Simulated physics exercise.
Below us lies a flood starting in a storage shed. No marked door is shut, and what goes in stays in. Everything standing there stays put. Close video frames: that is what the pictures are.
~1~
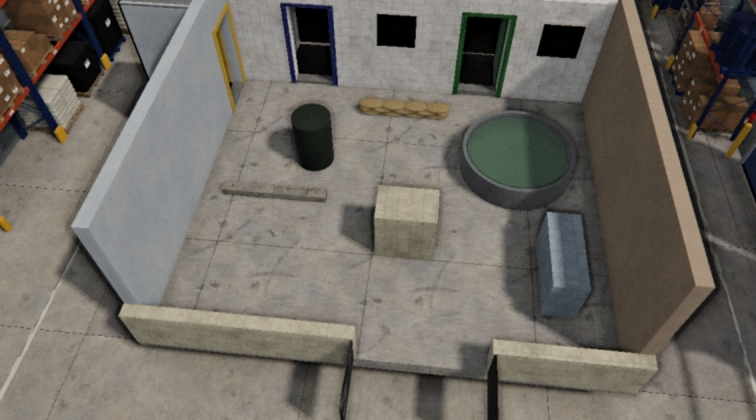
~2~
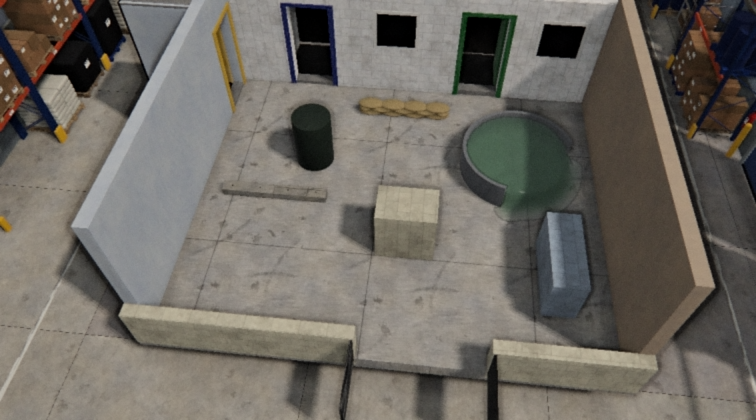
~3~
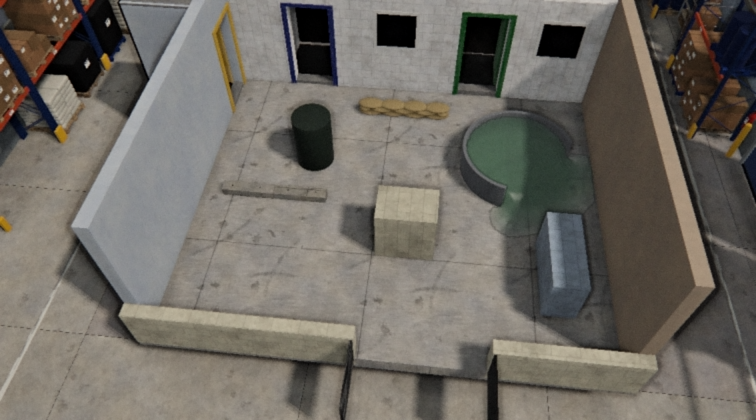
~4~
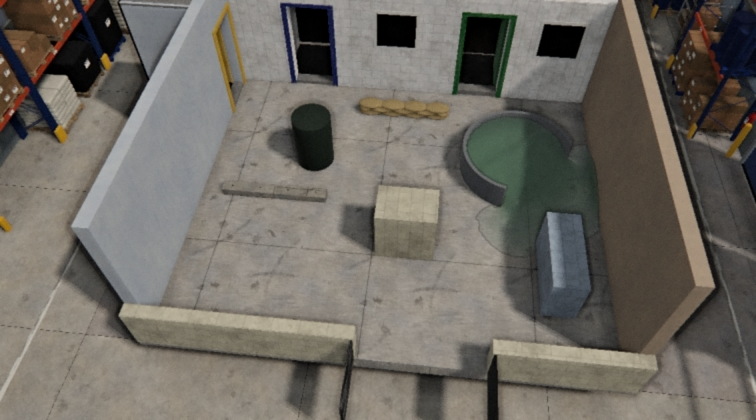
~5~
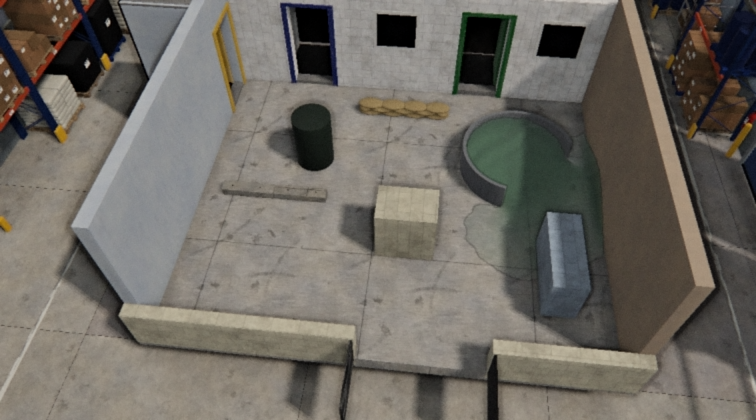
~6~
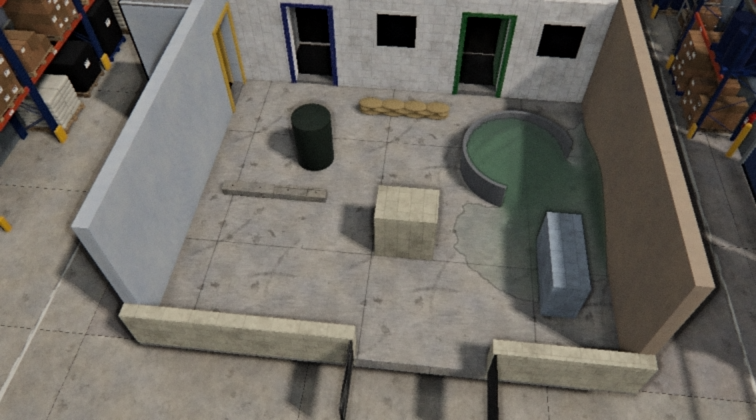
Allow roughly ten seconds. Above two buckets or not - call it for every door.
Green door: Not above two buckets; blue door: Not above two buckets; yellow door: Not above two buckets.
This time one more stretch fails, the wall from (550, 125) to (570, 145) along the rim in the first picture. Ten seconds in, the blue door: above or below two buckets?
Blue door: Stays within it.
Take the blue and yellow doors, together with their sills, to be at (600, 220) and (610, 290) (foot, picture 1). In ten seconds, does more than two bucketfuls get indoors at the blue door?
Afterwards, the blue one gets past the mark.
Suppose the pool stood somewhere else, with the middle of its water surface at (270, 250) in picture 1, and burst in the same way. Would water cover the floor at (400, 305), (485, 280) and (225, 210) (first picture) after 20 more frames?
First spot gets drenched, second spot gets drenched, third spot gets drenched.
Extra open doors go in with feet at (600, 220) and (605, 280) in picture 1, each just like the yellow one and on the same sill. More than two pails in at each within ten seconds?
Above, above.
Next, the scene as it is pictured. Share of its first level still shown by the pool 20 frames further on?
I make it 22 per cent.
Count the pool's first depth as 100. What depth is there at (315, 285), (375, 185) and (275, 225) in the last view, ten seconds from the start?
About 4 per cent, then 4 per cent, then 10 per cent.
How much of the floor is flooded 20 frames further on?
My guess is around 35 in a hundred.
A moment on, water covers 20 % of the floor; the green door not reached, the blue door not reached, the yellow door not reached.
Next, water covers 25 % of the floor; the green door not reached, the blue door not reached, the yellow door not reached.
Then, water covers 35 % of the floor; the green door wet at the sill, nothing in, the blue door not reached, the yellow door not reached.
Later, water covers 65 % of the floor; the green door wet at the sill, nothing in, the blue door not reached, the yellow door not reached.
In the end, water covers 85 % of the floor; the green door wet at the sill, nothing in, the blue door wet at the sill, nothing in, the yellow door wet at the sill, nothing in.
